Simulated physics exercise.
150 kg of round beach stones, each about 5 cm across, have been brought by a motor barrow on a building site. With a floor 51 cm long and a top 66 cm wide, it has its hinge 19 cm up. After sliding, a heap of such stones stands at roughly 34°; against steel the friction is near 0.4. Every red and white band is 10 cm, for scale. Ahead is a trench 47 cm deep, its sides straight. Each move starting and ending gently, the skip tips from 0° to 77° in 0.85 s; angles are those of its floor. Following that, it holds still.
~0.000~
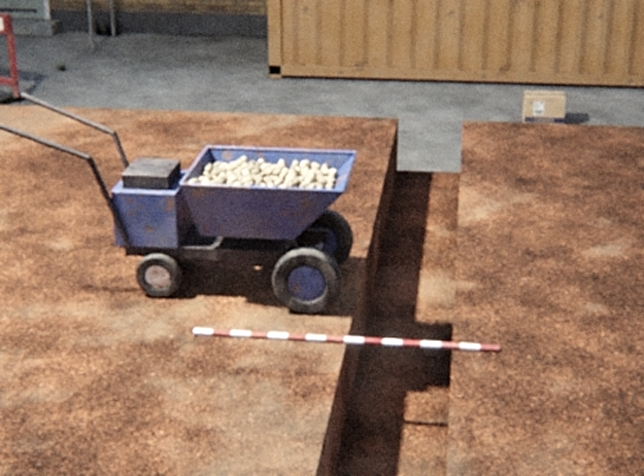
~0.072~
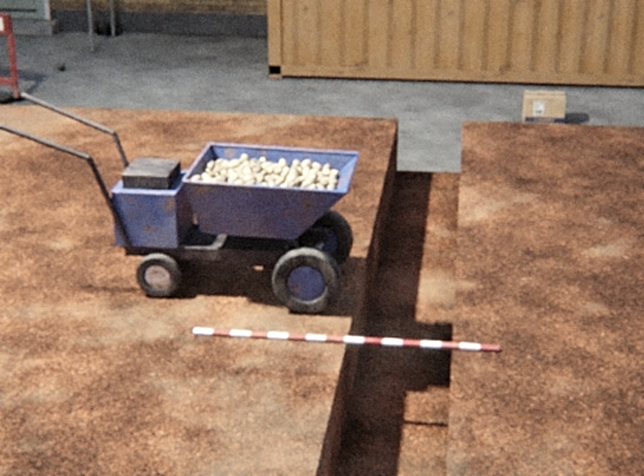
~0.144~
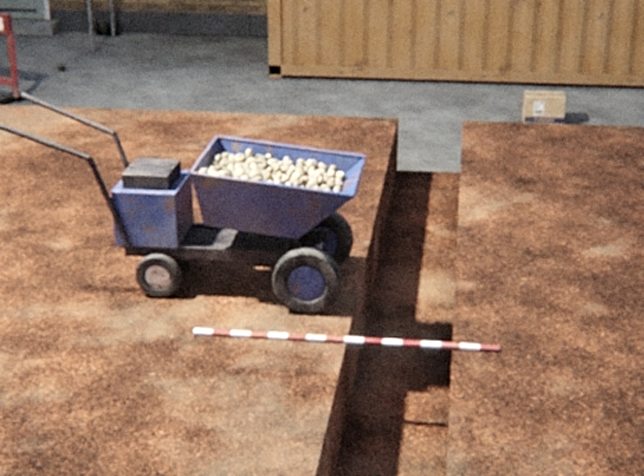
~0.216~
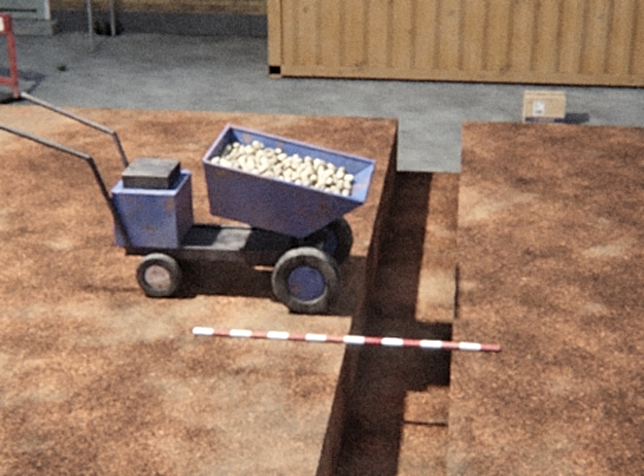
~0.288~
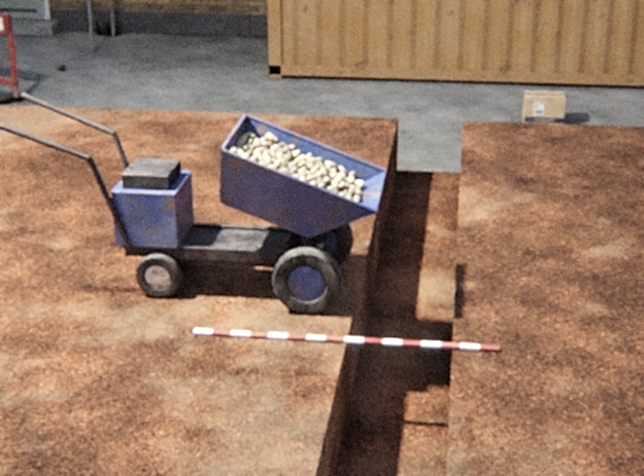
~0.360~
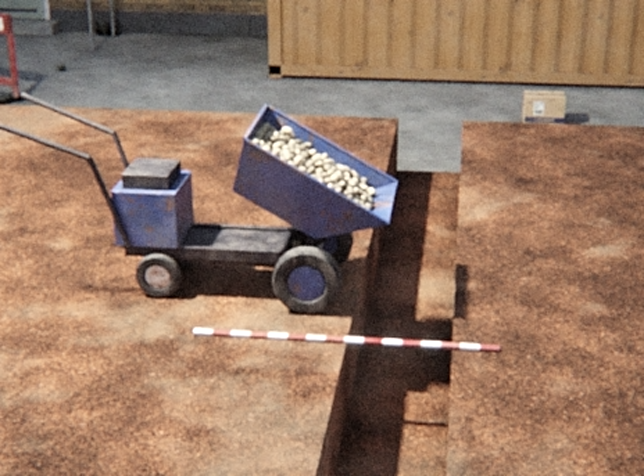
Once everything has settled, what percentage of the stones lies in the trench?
I would say 57 percent.
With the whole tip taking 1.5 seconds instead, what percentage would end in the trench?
That would give about 65 percent.
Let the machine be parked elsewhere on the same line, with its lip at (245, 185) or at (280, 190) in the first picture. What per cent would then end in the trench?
The first start gives about 80 per cent, the second about 100.
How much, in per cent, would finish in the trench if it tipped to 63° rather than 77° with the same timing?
I'd expect around 55 in a hundred.
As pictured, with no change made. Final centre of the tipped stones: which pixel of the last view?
Roughly at (447, 355).
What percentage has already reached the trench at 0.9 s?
Roughly 30 percent of the load.
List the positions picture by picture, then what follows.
In the first frame, lip at (344, 191), floor tilted 0°, highest stones at (278, 170).
In the second frame, the skip is at 2°, its lip at (346, 193); the top of the load is at (253, 169); the stones move at 0.3 m/s on average.
In the third frame, lip at (354, 196), floor tilted 6°, highest stones at (235, 161); the stones move at 0.7 m/s on average.
In the fourth frame, lip at (365, 202), floor tilted 12°, highest stones at (236, 151); the stones move at 0.9 m/s on average.
In the fifth frame, the skip is at 21°, its lip at (377, 211); the top of the load is at (248, 143); the stones move at 1.1 m/s on average.
In the sixth frame, lip at (389, 224), floor tilted 30°, highest stones at (266, 133); the stones move at 1.2 m/s on average.
After 0.6 s the floor is at 65°; 100 % in the skip; the foremost stones are at (417, 256).
After 0.9 s the floor is at 77°; 44 % in the skip, 31 % in the trench, 24 % past the trench; the foremost stones are at (509, 302).
After 1.3 s the floor is at 77°; 3 % in the skip, 54 % in the trench, 43 % past the trench; the foremost stones are at (644, 302).
After 3.2 s the floor is at 77°; 0 % in the skip, 57 % in the trench, 43 % past the trench; the foremost stones are past the picture's edge.
